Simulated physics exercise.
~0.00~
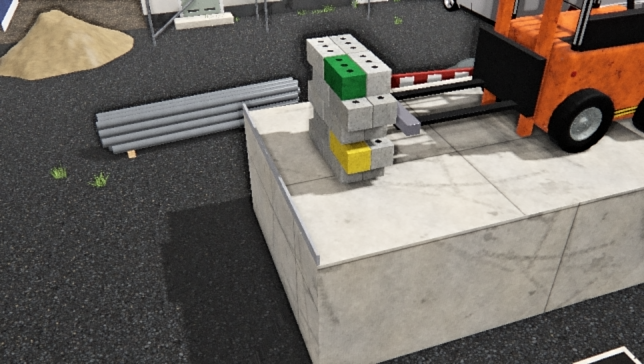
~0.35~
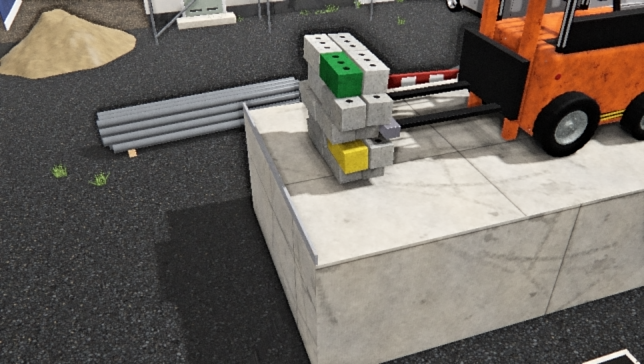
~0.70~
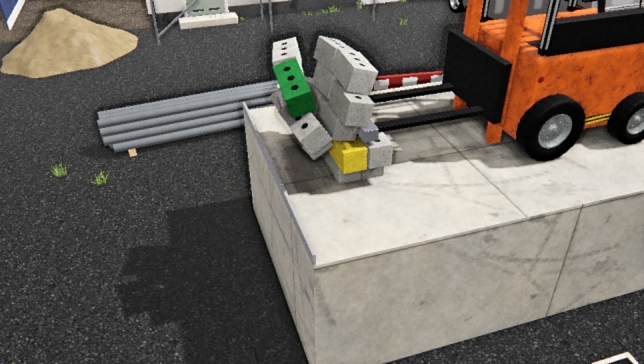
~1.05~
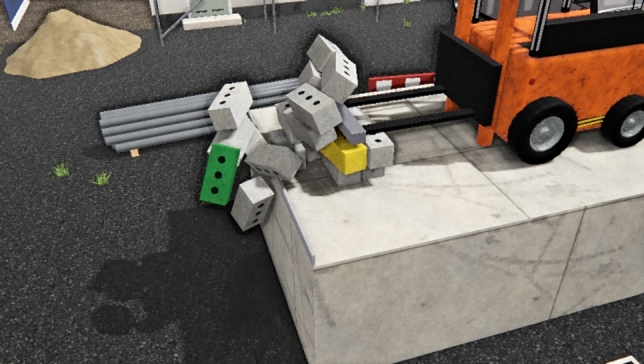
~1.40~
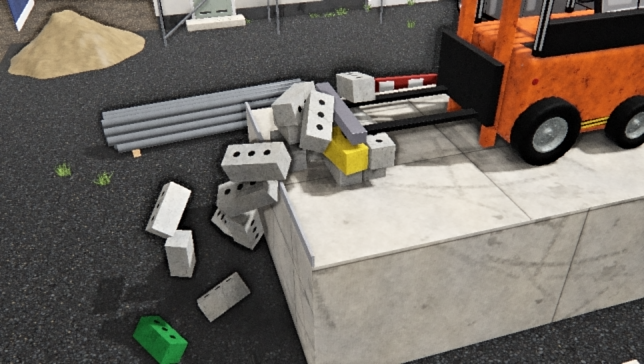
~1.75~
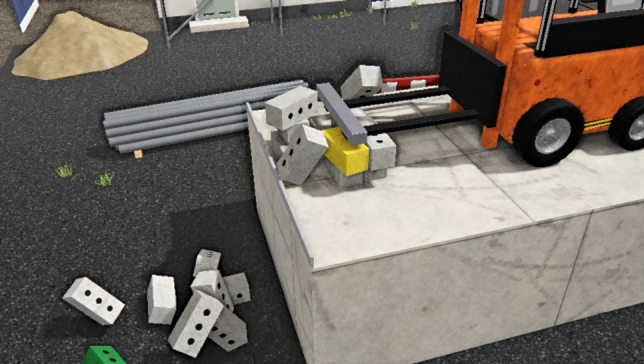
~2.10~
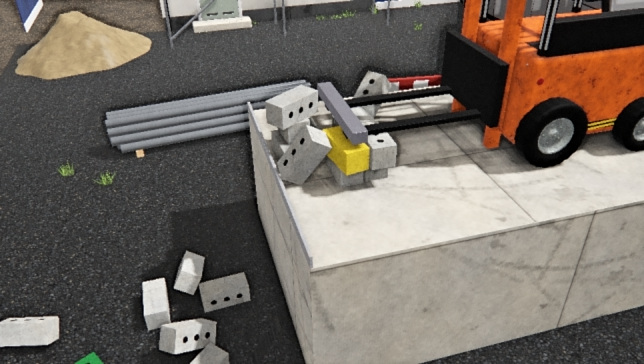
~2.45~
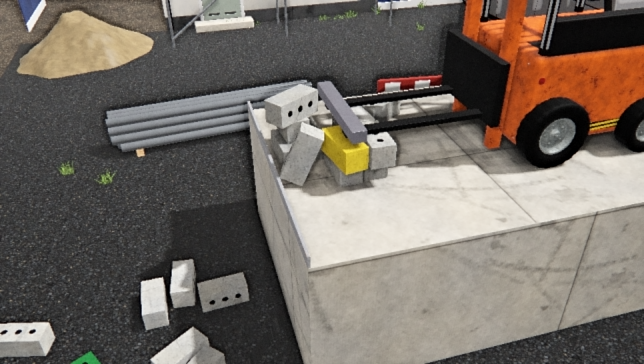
Orange forklift pushing a stack of concrete blocks toward a dock edge, several tumbling to the ground, others staying heaped on top.
